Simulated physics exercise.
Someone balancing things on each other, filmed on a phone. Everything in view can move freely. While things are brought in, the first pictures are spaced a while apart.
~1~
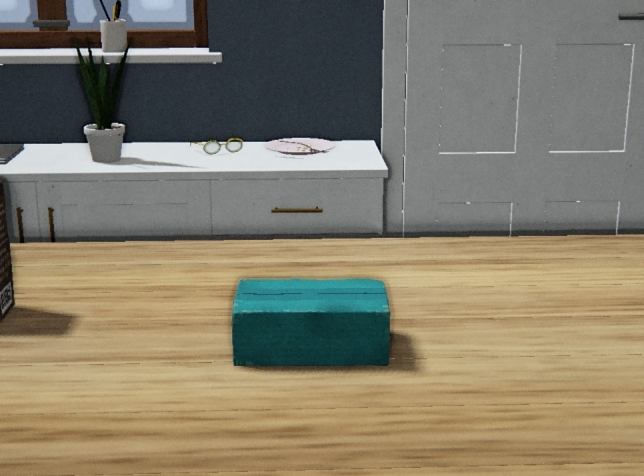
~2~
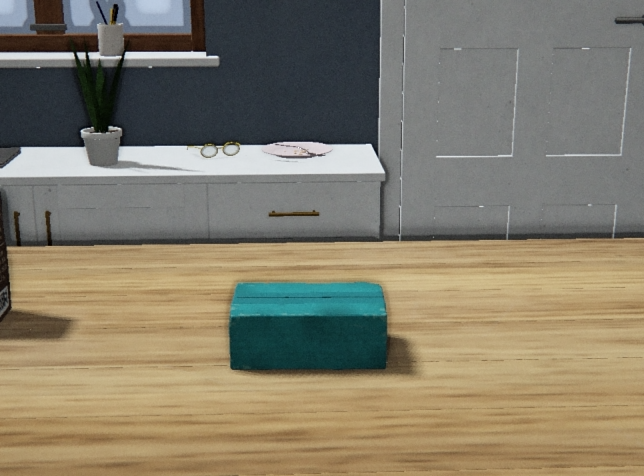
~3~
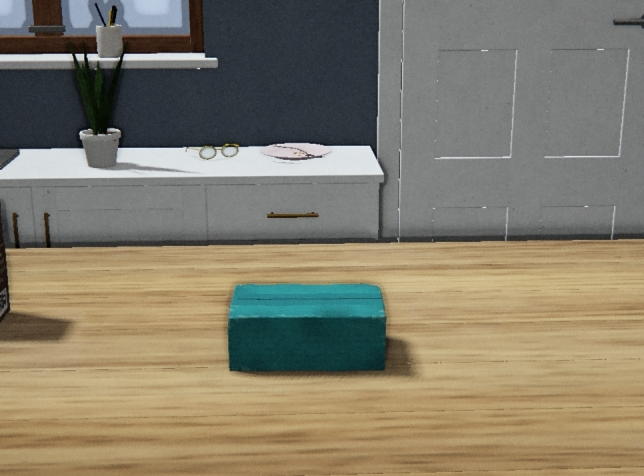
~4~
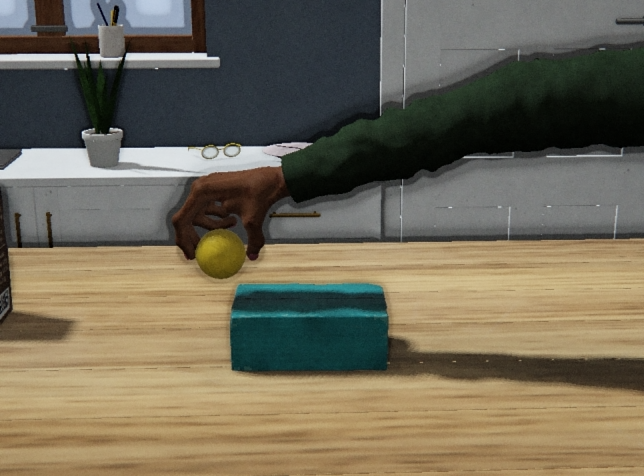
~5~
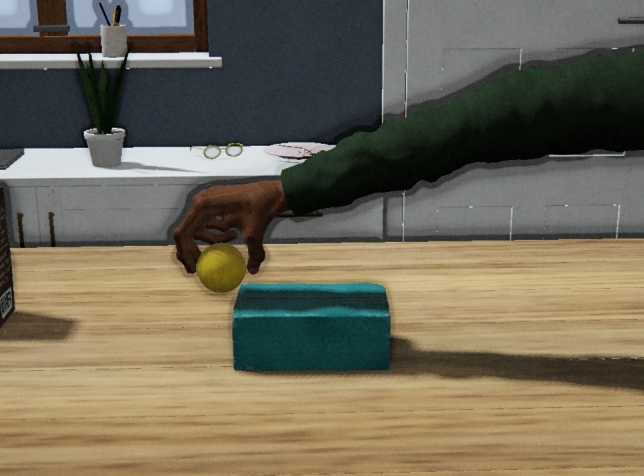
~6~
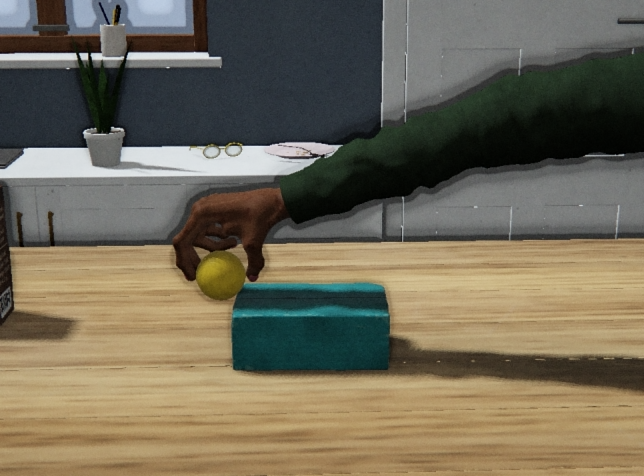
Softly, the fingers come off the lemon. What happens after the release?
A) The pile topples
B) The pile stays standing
The pile topples.
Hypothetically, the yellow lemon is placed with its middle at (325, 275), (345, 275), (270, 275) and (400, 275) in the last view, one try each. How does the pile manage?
Well, on the first go it stays steady, on the second it stays steady, on the third it stays steady, and on the fourth it tumbles down.
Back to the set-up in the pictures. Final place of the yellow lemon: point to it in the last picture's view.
About (192, 331).
Then, 0.36 s on from there, yellow lemon now fallen.
Then, 0.72 s on from there, nothing new.
In the end, fallen, yellow lemon; the other 2 unmoved. At the end, from the last picture's camera, yellow lemon near (192, 331). The pile loses its balance.
